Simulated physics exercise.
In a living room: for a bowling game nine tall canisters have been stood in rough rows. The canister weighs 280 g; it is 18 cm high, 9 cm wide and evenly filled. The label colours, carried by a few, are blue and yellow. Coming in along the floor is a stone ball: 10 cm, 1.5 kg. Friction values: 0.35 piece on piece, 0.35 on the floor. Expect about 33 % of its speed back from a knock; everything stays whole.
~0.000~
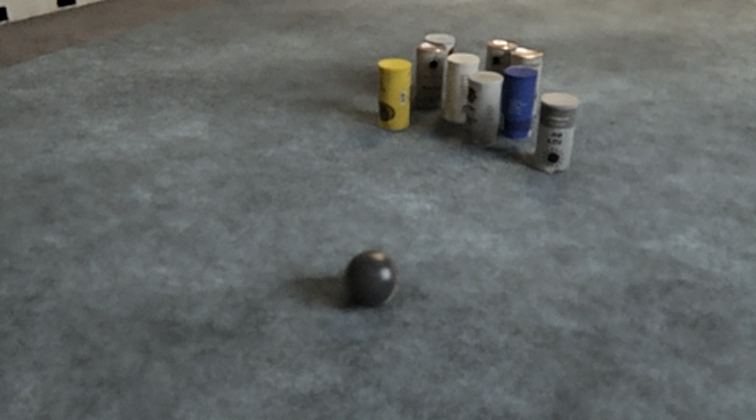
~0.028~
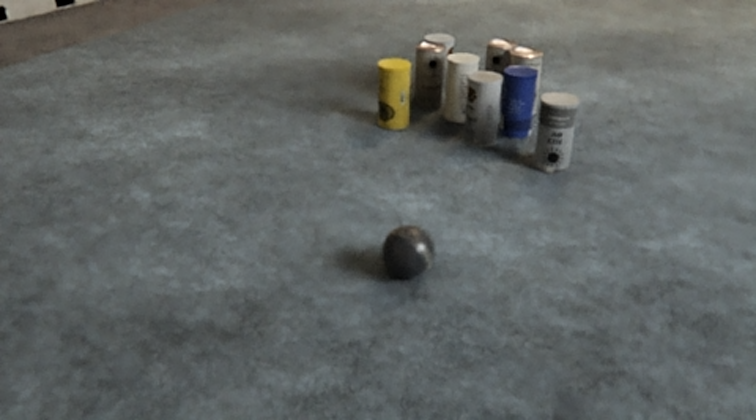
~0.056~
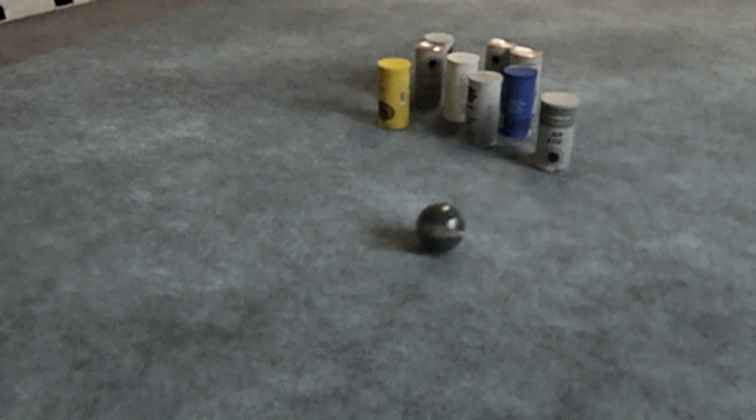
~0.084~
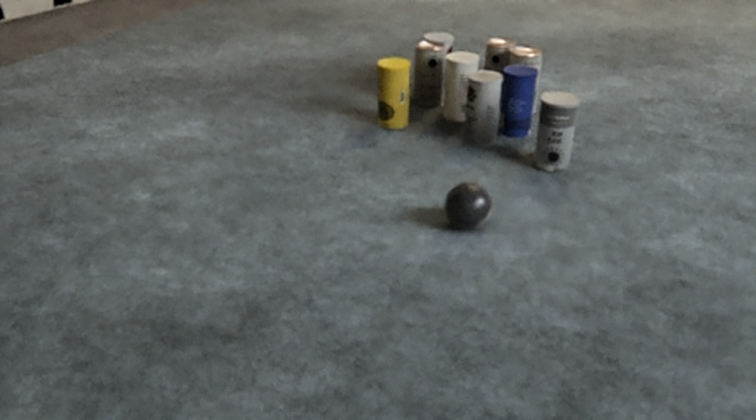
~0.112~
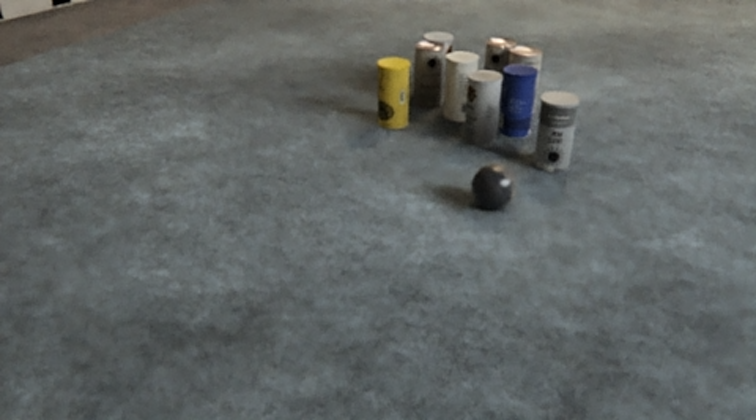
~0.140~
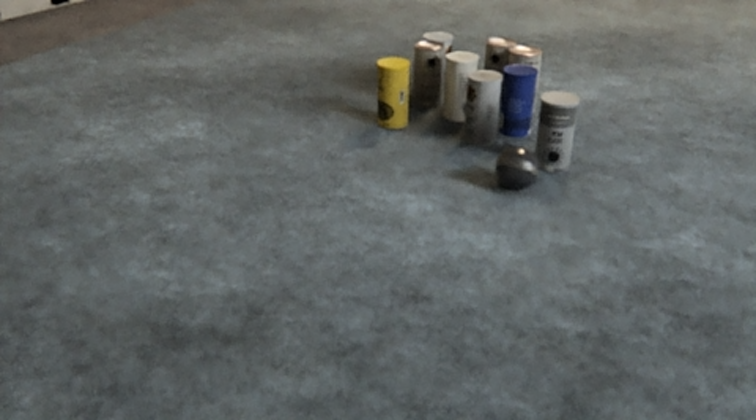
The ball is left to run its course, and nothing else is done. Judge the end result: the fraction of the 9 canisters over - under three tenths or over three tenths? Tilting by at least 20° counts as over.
My judgement: Under three tenths.
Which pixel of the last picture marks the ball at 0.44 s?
My estimate is roughly (632, 63).
After 0.44 s, ball still moving; 1 of the 9 canisters over.
By the end (1.3 s), ball rolling away; 1 of the 9 canisters over; yellow canister unmoved; blue canister unmoved. That is 11 per cent. As the last picture would show them, middles, yellow canister near (393, 94), blue canister near (517, 102).
